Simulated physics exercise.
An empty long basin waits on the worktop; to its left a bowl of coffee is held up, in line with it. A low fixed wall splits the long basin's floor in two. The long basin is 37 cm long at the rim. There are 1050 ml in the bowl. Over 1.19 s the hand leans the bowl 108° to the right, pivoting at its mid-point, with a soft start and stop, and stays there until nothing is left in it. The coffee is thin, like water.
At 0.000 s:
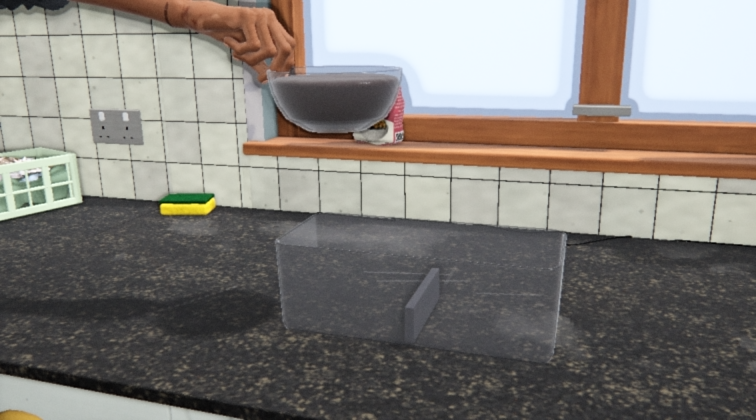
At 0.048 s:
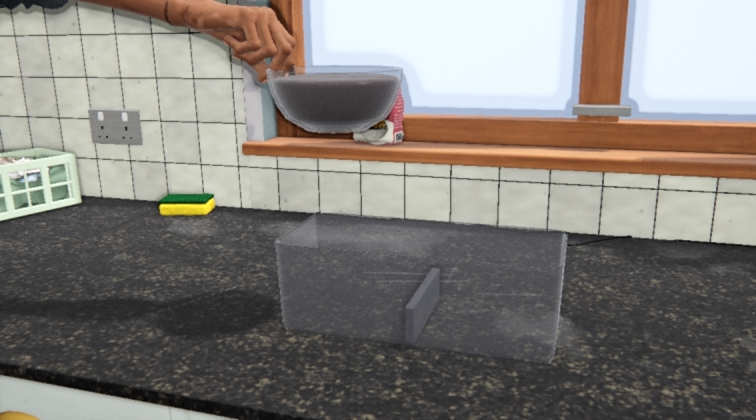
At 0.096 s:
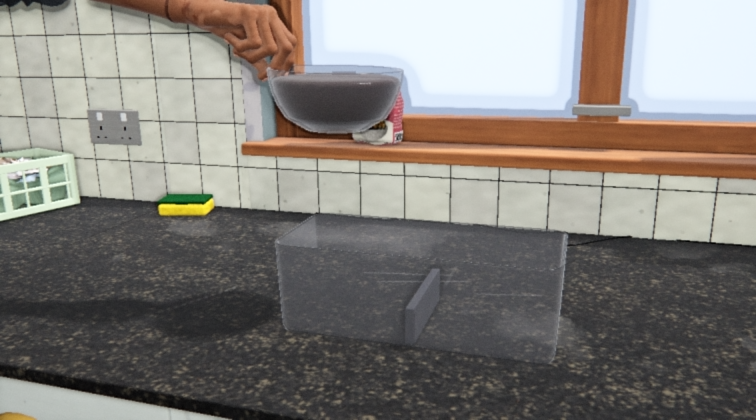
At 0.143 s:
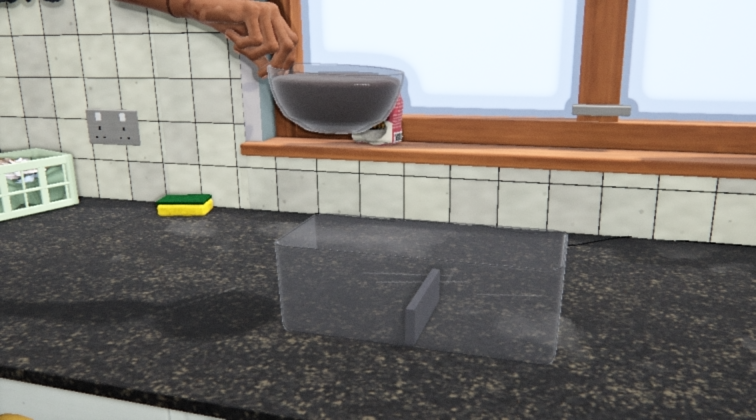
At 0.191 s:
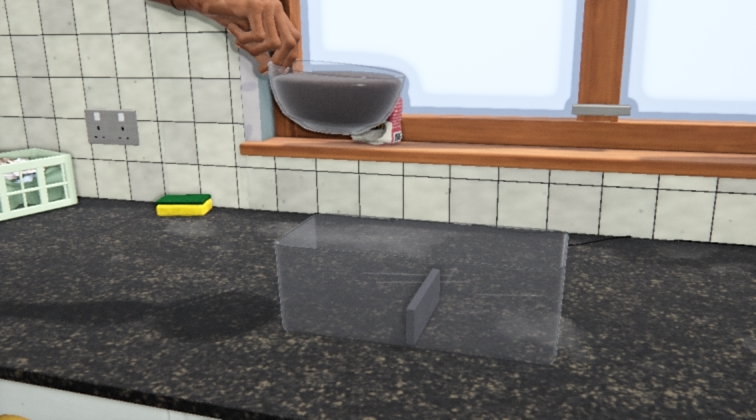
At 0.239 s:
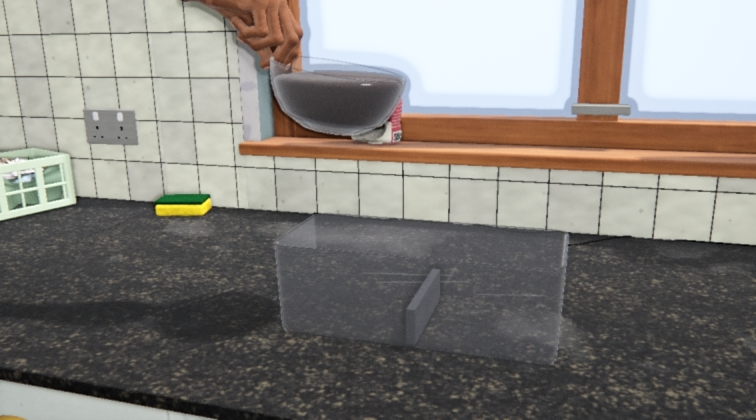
The footage shows a hand holding a clear bowl of dark liquid above and to the left of an empty, see-through long basin on a speckled worktop; the hand then slowly tilts the bowl slightly to the right.
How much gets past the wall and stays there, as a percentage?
About 80 per cent.
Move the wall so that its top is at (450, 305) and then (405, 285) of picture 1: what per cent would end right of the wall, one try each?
In turn about 50 and 85 per cent.
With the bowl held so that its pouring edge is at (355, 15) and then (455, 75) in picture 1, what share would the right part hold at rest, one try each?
First 55, then 90 per cent.
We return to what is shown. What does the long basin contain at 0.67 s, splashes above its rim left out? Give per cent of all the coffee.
Near 18 in a hundred.
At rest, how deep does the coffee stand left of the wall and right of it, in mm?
Left about 8 mm, right about 32 mm.
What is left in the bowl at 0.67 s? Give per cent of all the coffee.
About 40 per cent.
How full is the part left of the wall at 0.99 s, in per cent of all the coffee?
Some 12 per cent.
After 0.67 s the tilt is 65° and 40 per cent is still to pour, 1 is left of the wall and 17 right of it.
After 0.99 s the tilt is 101° and 1 per cent is still to pour, 12 is left of the wall and 79 right of it.
After 1.33 s the tilt is 108° and 0 per cent is still to pour, 19 is left of the wall and 80 right of it.
After 1.69 s the tilt is 108° and 0 per cent is still to pour, 19 is left of the wall and 80 right of it.
In the end 19 per cent lies left of the wall, 80 right of it and 1 outside.
